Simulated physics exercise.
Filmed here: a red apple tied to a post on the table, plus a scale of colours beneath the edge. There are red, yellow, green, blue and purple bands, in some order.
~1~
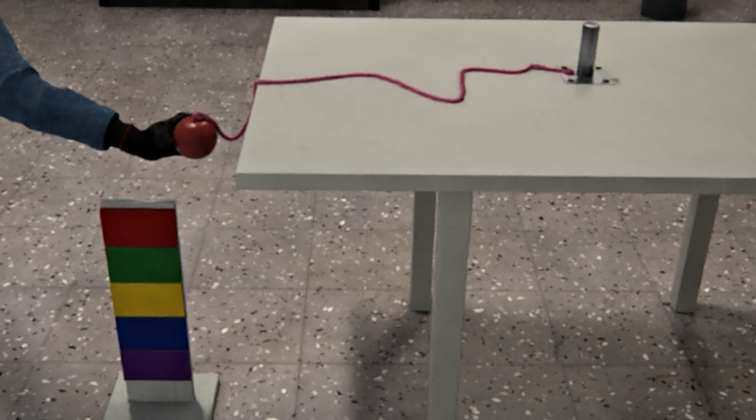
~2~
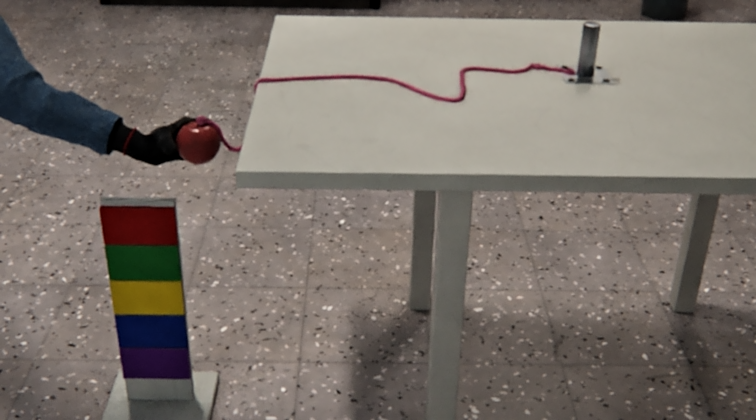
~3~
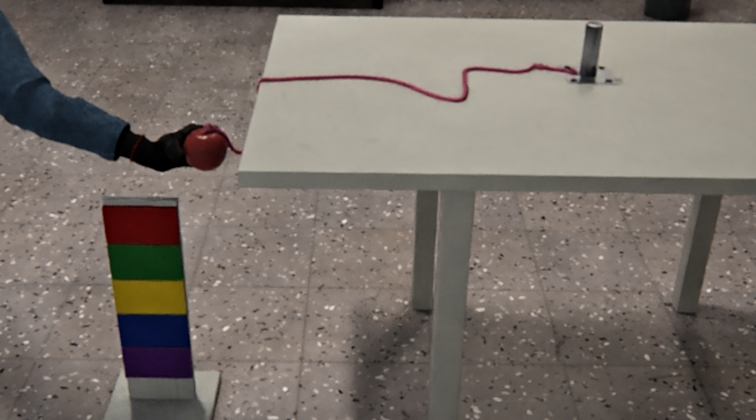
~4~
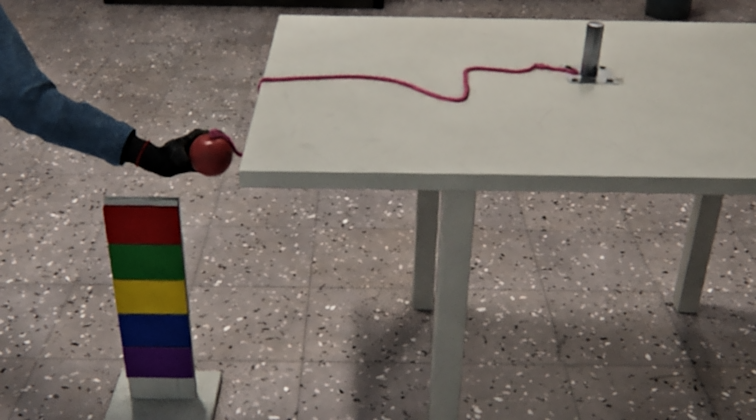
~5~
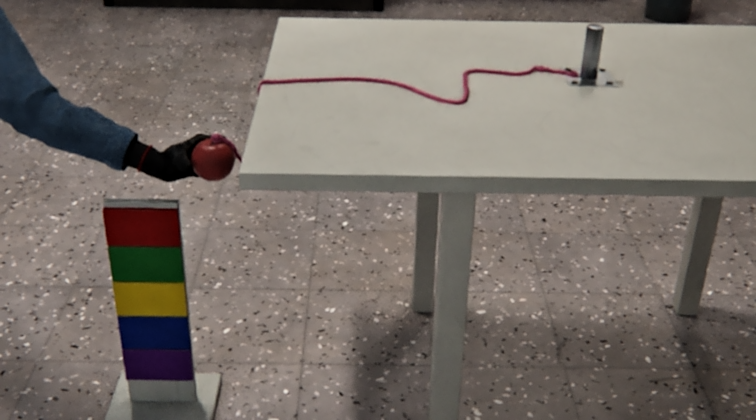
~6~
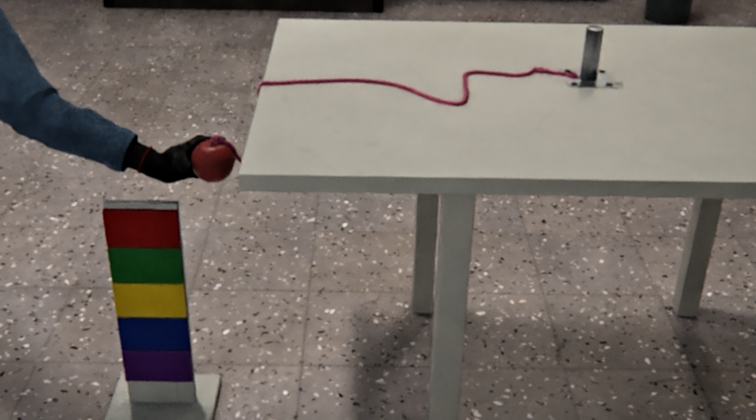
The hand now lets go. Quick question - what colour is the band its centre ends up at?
It's the blue band.
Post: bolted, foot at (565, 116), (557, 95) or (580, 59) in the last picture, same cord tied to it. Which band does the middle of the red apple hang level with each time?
Going case by case, it's purple, purple and finally blue.
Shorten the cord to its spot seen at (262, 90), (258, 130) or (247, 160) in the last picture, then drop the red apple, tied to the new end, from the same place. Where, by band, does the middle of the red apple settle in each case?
One at a time, the answers are: Red; green; yellow.
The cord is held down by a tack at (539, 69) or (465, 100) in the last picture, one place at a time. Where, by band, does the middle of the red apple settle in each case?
For the first place it's blue, and for the second green.
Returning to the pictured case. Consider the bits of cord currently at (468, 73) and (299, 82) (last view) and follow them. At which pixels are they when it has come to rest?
Point one: (433, 82); point two: (263, 169).
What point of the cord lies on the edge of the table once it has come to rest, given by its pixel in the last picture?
Look near (387, 84).
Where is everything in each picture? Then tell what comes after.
In the first picture, red apple (196, 137); red (139, 229); green (143, 266); yellow (147, 301); blue (152, 334); purple (156, 366).
In the second picture, red apple (198, 142); cord through (535, 68) (462, 72) (433, 96) (345, 77) (257, 100).
In the third picture, red apple (205, 149).
In the fourth picture, red apple (211, 155); cord through (539, 68) (466, 72) (436, 96) (347, 77) (260, 100).
In the fifth picture, red apple (213, 159).
In the sixth picture, red apple (213, 161); cord through (539, 71) (465, 75) (436, 100) (347, 81) (260, 104).
Soon after, apple near (228, 329); level with blue.
Then, apple near (298, 305); level with blue.
Further on, apple near (257, 321); level with blue.
At rest, apple near (274, 321); level with blue. Its middle rests at the blue band.
